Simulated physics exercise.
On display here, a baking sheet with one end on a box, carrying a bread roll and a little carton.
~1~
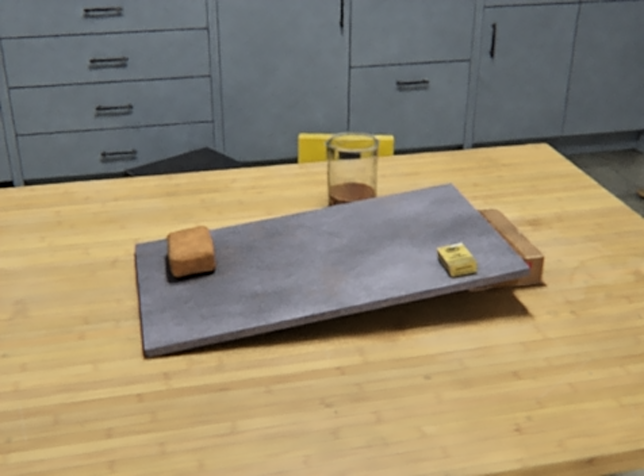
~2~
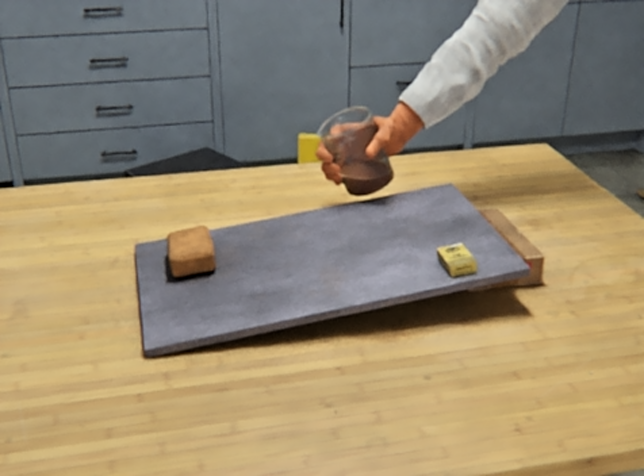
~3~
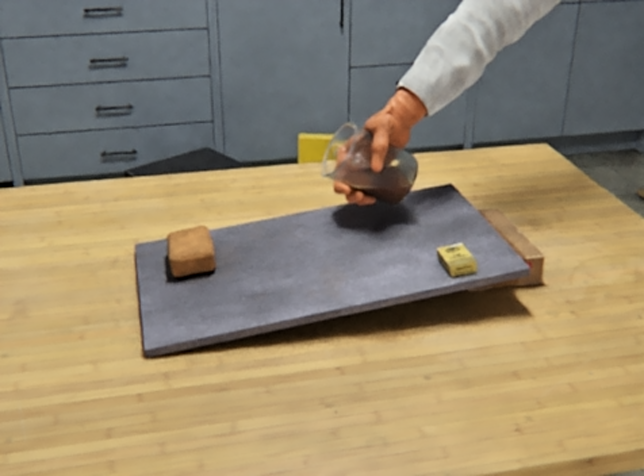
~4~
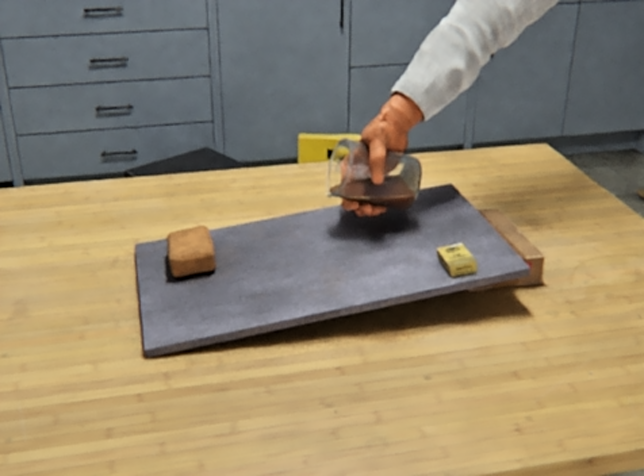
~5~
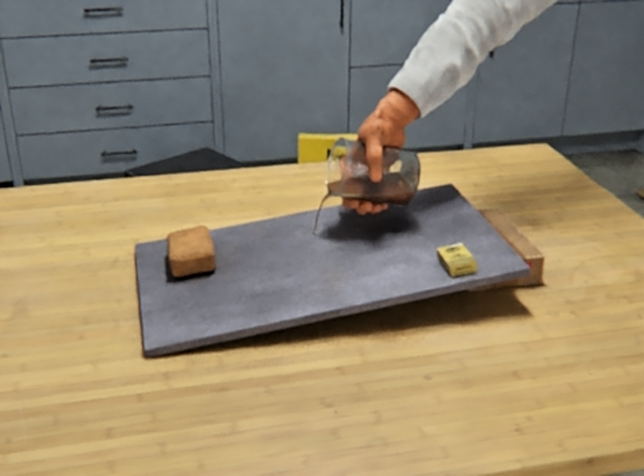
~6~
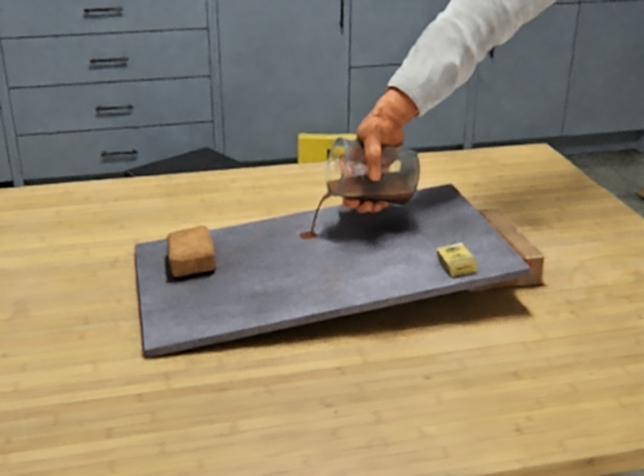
Gloved hand lifting a beaker of brown liquid, tilting it and pouring a thin stream onto a sloping grey board.
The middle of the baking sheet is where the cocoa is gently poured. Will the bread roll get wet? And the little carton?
Bread roll - yes, it gets wet; little carton - no, it stays dry.
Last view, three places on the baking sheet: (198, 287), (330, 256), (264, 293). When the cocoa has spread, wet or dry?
Spot by spot: Touched, then missed, then missed.
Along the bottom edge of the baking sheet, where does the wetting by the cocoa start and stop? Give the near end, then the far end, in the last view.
It's wet from (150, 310) at the near side to (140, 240) at the far side.
A moment on, it runs down to the left; the bread roll is reached; the little carton is untouched.
Further on, it runs down to the left and off the end; the bread roll is reached; the little carton is untouched.
When it is over, it runs down to the left and off the end; the bread roll is reached; the little carton is untouched.
